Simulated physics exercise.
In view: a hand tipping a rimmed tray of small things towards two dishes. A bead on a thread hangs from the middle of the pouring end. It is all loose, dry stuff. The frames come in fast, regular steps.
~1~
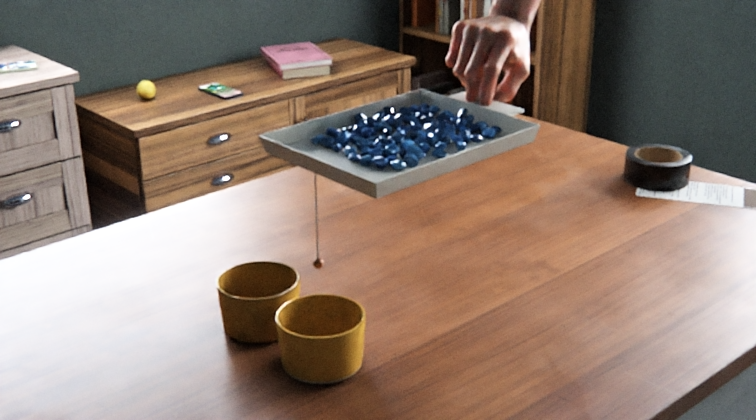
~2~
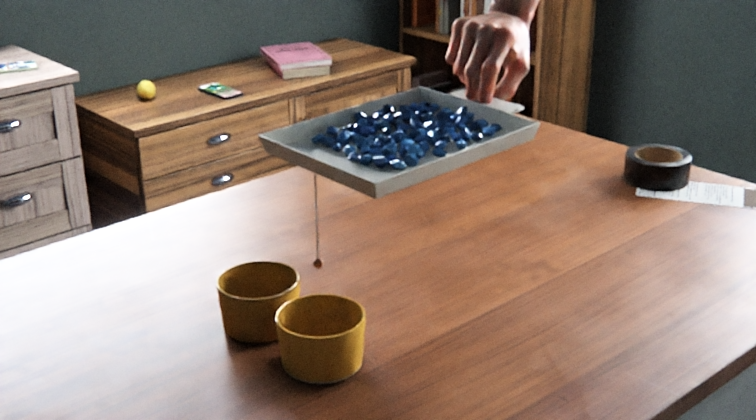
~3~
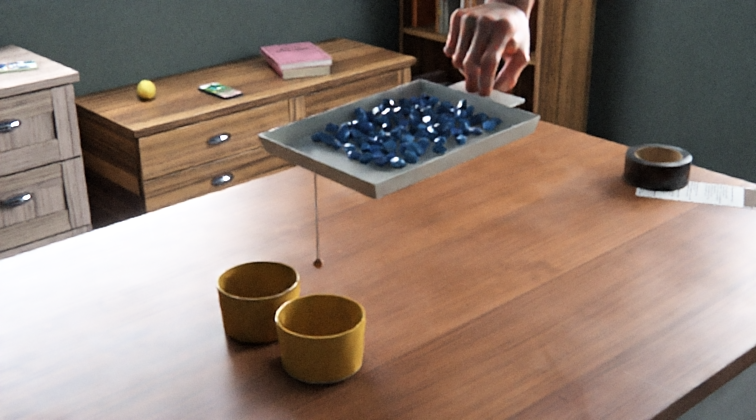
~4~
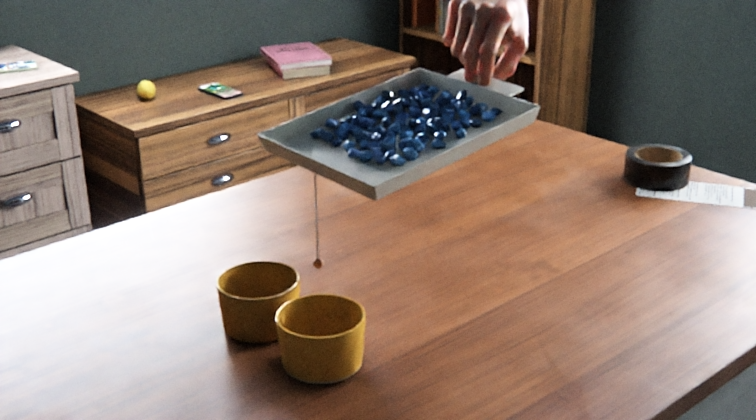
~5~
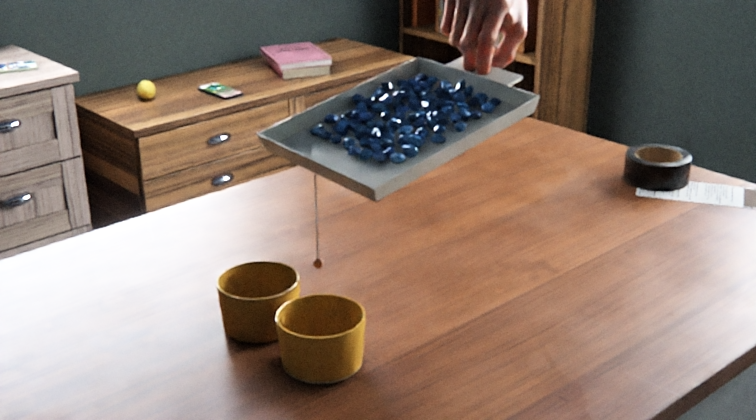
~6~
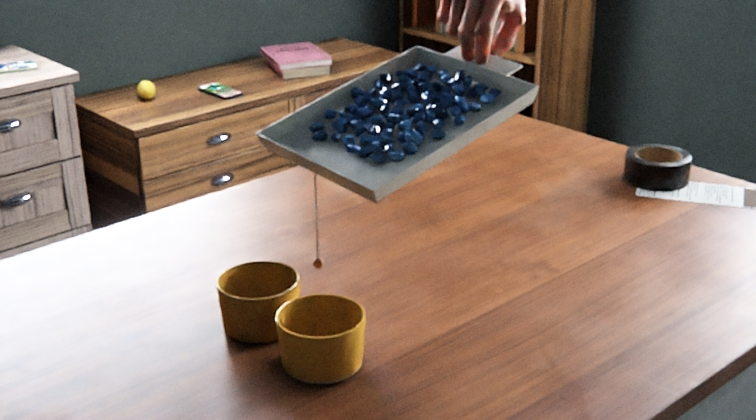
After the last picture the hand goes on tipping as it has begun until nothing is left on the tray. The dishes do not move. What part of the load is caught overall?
In the dishes lies over half of it.
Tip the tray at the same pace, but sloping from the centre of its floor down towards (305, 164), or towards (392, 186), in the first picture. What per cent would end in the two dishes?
In turn 60 and 10 in a hundred.
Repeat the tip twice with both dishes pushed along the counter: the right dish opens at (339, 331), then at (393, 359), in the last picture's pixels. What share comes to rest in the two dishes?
In turn 70 and 60 in a hundred.
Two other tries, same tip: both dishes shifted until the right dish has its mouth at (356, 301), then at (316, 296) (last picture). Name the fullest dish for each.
One: The dish on the right. Two: Right.
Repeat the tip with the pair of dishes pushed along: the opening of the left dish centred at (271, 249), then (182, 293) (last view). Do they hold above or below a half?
One: Less than half. Two: Not half.
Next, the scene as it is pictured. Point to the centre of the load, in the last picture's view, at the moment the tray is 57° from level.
Near (340, 151).
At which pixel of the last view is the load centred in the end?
At about (318, 353).
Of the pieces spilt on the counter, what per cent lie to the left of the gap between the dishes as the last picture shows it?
Close to 40 per cent.
Soon after the last picture, tray tipped steeply; nearly all on the tray; a stray few outside both; a small part in the air.
A little later, tray tipped right over; about half on the tray; about a quarter in the right dish; a stray few in the left dish; a small part outside both; about a quarter in the air.
Later still, tray tipped past a quarter turn; about half in the right dish; about a quarter in the left dish; about a quarter outside both.
At rest, tray tipped past a quarter turn; about half in the right dish; about a quarter in the left dish; about a quarter outside both.
